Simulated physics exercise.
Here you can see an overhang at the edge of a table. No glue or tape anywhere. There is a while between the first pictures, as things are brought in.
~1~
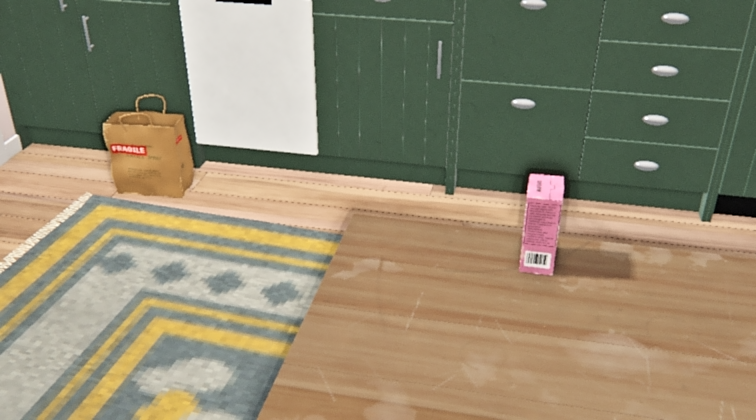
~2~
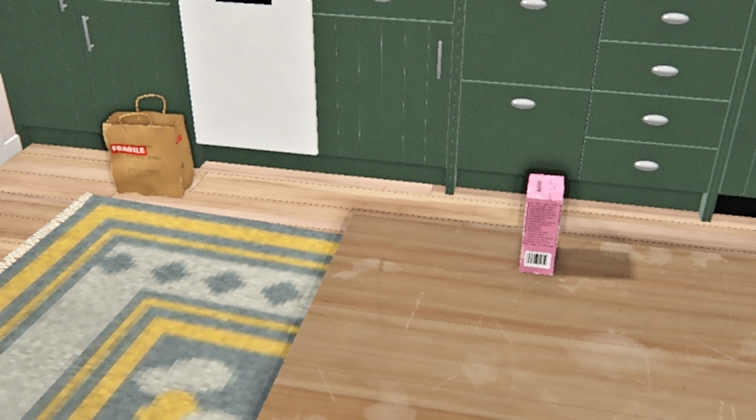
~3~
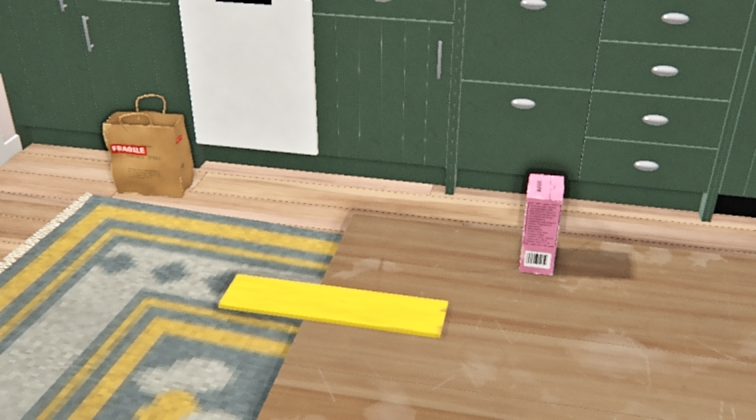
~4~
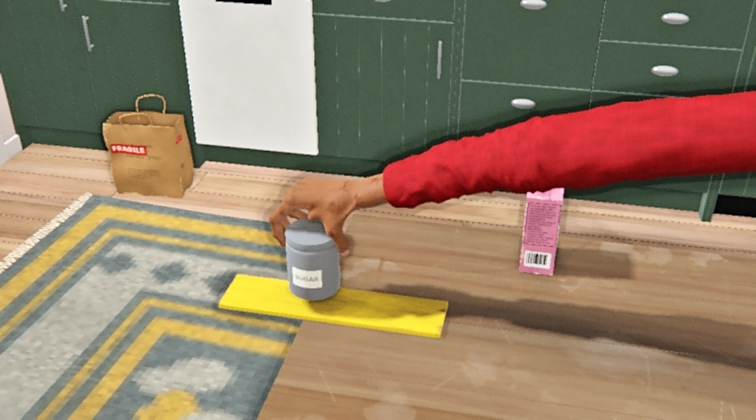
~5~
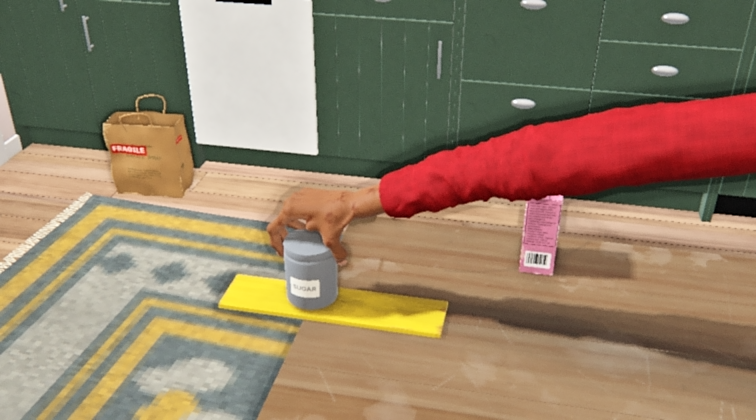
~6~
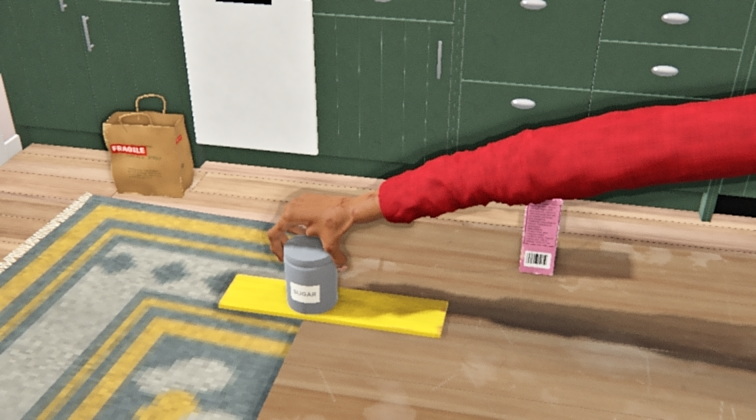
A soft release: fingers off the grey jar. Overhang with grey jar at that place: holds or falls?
Holds.
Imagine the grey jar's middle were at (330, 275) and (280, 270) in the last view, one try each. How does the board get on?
First try: It holds; second try: It comes down.
Then, 0.50 s after the last picture, nothing has stirred.
Then, 1.30 s after the last picture, grey jar resting near (311, 274).
At rest, all 3 in place. Seen from the same camera at the end, grey jar near (311, 274). The board stays on the table.
